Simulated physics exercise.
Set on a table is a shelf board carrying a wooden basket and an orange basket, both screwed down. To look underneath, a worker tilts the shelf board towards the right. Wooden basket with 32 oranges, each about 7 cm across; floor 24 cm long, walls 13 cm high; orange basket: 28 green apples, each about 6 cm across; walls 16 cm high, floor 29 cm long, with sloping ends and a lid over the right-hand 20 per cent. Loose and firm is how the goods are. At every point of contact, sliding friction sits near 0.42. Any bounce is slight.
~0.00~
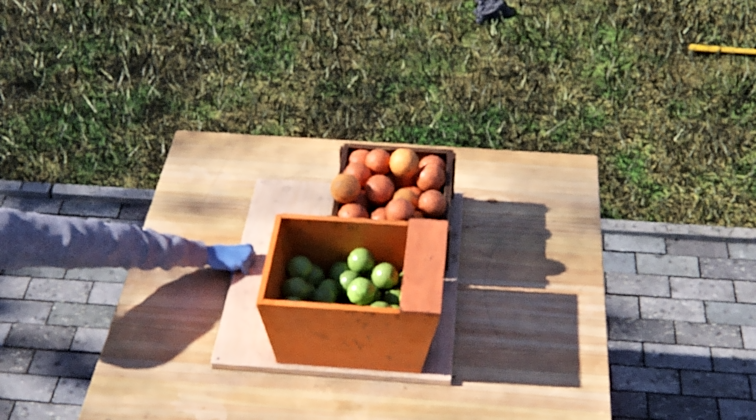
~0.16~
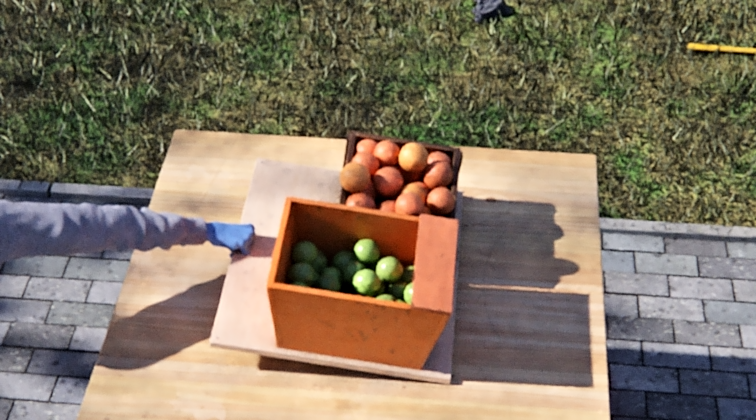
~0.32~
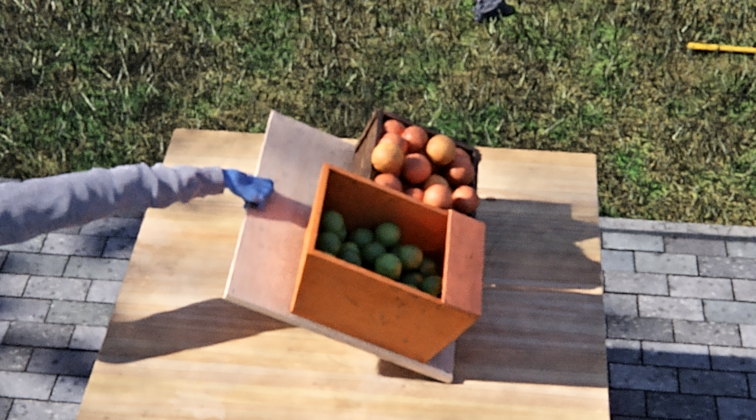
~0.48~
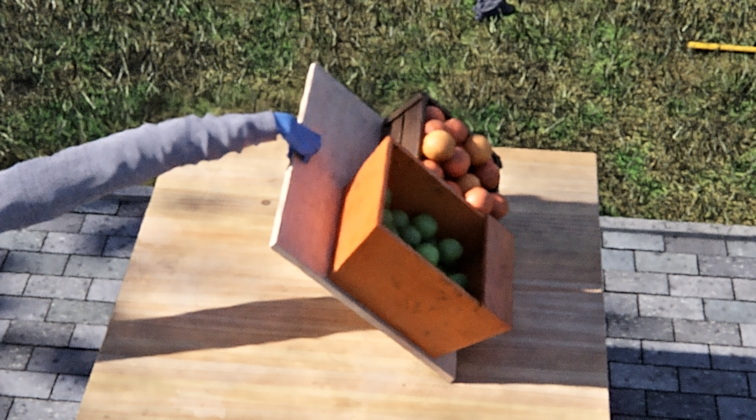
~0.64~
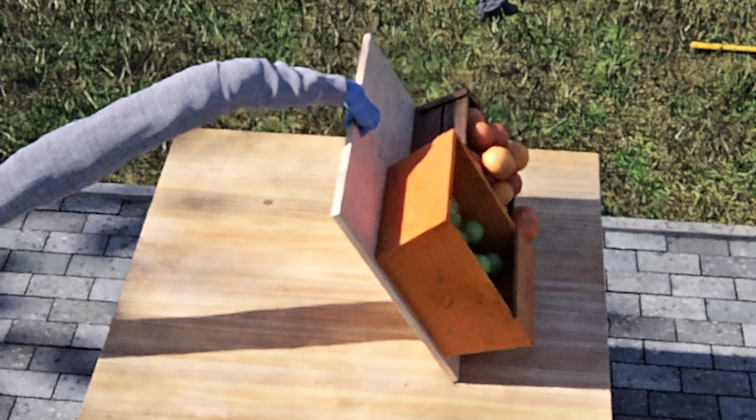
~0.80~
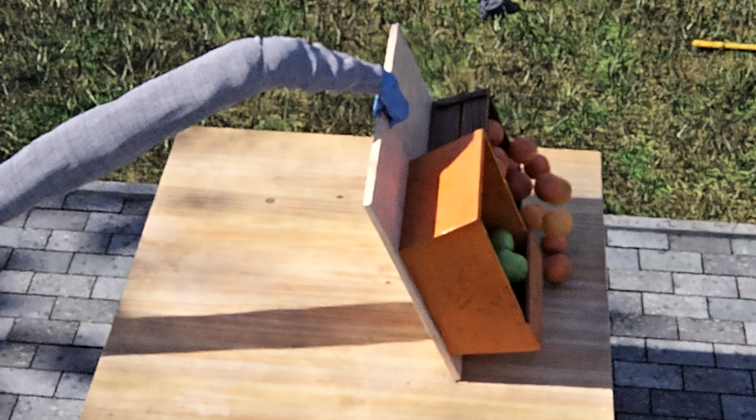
Outdoors, a wooden table stands on grey paving beside sunlit grass, seen from above by a still camera. On it, a pale board carries an orange basket of green apples, partly covered at its right end, and behind that a dark wooden basket of oranges. A blue-gloved hand at the left lifts the board's edge, tilting it steeply rightward with both baskets, and several oranges spill out on the right.
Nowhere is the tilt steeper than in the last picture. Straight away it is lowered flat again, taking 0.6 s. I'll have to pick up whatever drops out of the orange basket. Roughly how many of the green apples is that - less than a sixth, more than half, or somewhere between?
You'll be picking up less than a sixth of them.
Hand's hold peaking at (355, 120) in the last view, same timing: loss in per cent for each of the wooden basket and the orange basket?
In that case wooden basket sheds 20 percent of its load and orange basket sheds 0 percent.
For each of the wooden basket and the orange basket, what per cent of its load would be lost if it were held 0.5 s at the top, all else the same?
Wooden basket: 30%, orange basket: 0%.
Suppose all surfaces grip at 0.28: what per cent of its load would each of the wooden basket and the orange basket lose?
Then the wooden basket sheds 30 per cent, while the orange basket sheds 10 per cent.
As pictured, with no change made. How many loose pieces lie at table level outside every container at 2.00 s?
Count: Around 3.
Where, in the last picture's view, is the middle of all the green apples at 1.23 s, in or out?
Centre approx. (407, 283).
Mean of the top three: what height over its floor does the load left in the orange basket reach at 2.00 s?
About 14 cm.
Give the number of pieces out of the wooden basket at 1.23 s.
Wooden basket: Roughly 8 out by then.
After 0.99 s, tilt 52°; wooden basket 24 in, 8 out and orange basket 27 in, 1 out.
After 1.23 s, tilt 13°; wooden basket 24 in, 8 out and orange basket 27 in, 1 out.
After 1.57 s, tilt 0°; wooden basket 24 in, 8 out and orange basket 27 in, 1 out.
When it is over (at 2.00 s), wooden basket 24 in, 8 out and orange basket 27 in, 1 out. Asked share, 1 of 28, 4 per cent.
